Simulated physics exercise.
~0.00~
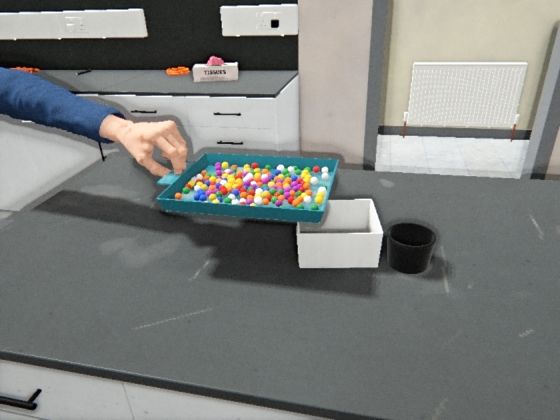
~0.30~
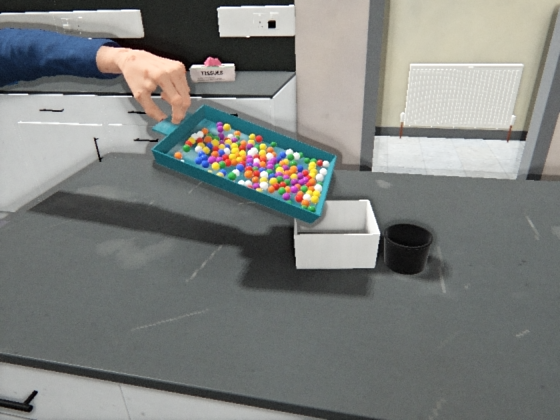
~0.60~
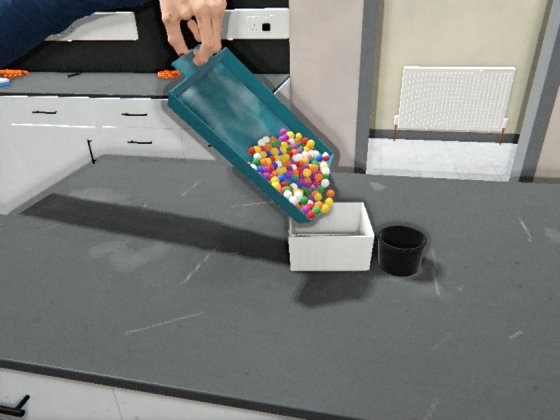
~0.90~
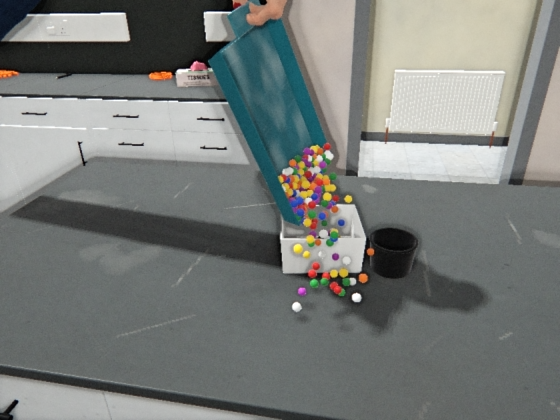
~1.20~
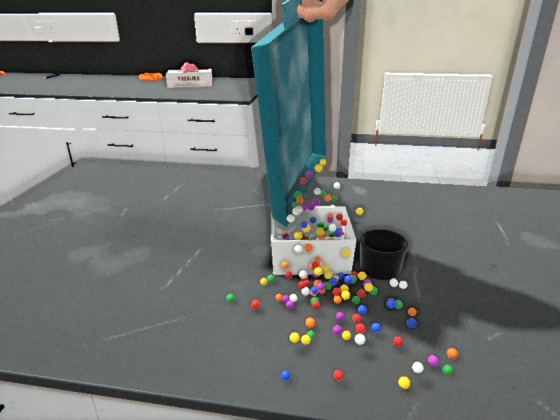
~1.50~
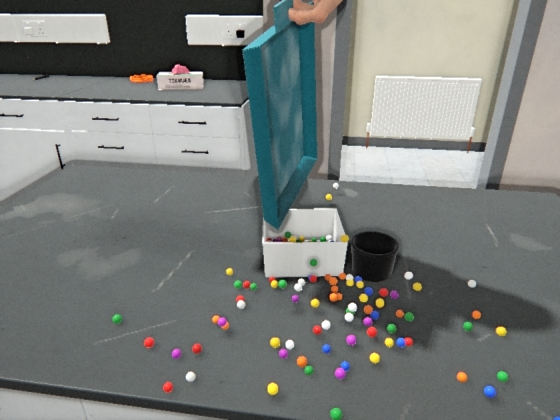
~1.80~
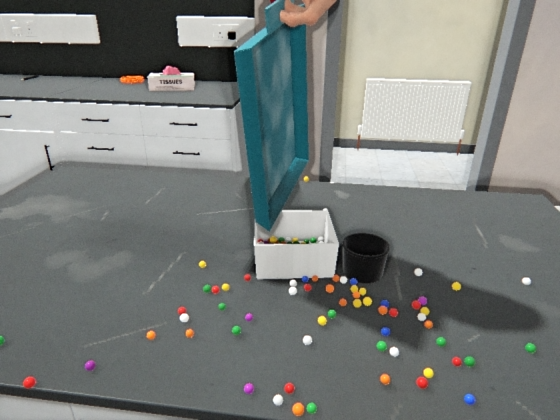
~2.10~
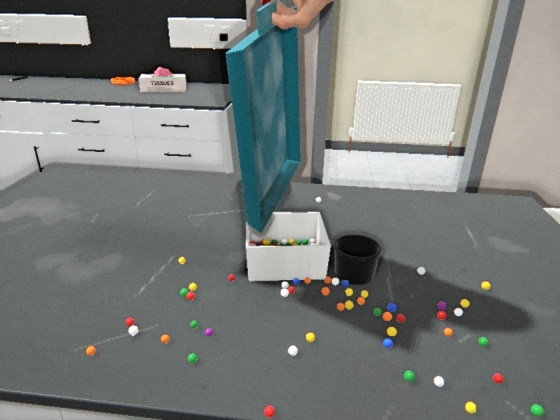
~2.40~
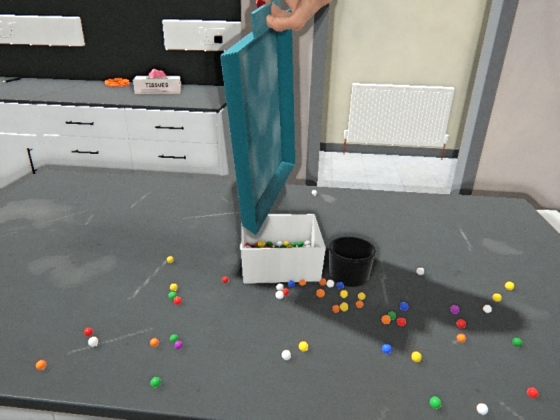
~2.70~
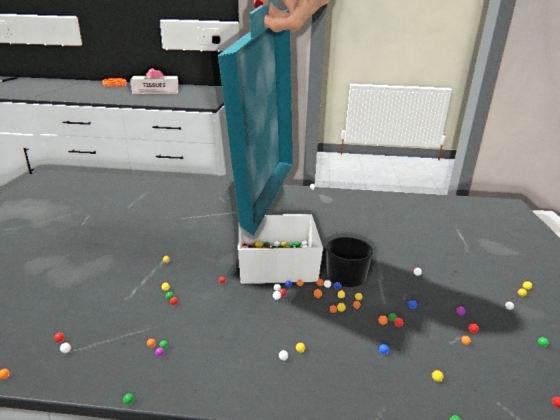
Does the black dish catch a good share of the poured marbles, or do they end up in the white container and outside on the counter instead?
The black dish catches no real share of them. The marbles end up partly in the white container and partly outside, with large shares in both places.
